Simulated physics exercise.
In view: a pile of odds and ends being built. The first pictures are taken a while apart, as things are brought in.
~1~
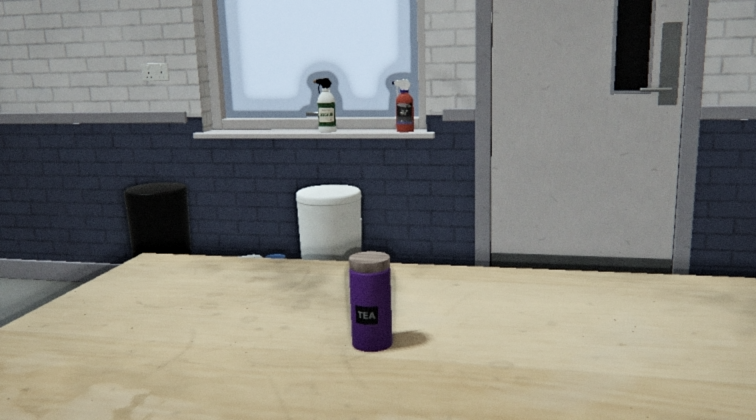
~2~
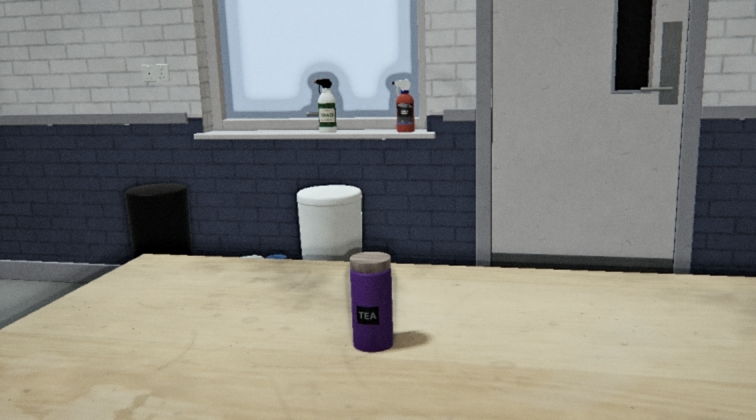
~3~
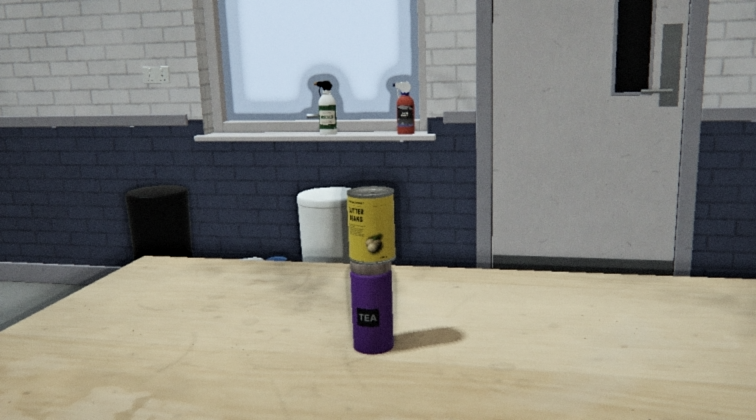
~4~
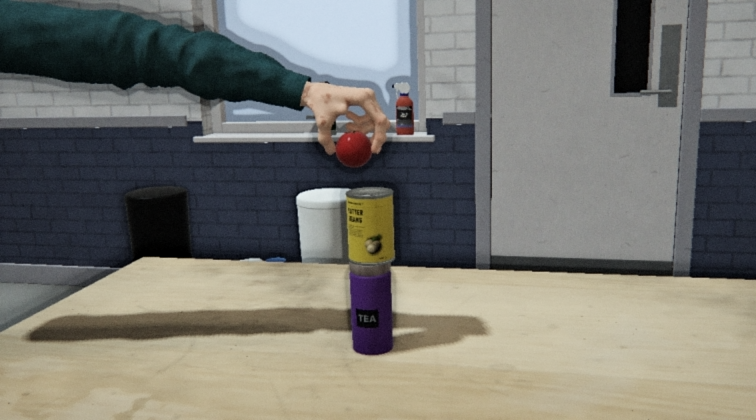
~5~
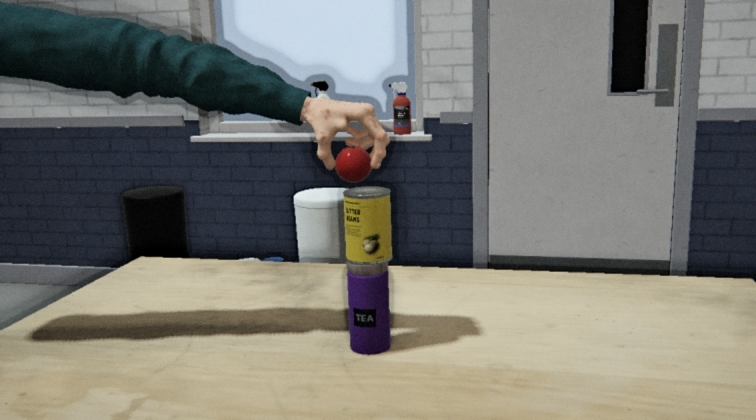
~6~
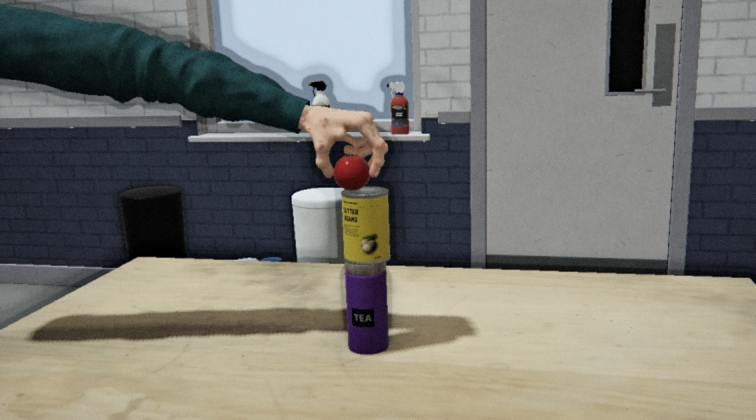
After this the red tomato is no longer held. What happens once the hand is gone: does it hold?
In the end the pile keeps its balance.
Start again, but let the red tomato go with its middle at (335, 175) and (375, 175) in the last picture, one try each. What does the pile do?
First try: It gives way; second try: It holds.
Then, 0.50 s on from there, no change.
Then, 1.30 s on from there, red tomato resting near (352, 173).
In the end, all 3 unmoved. At the end, from the last picture's camera, red tomato near (352, 173). The pile stays up.
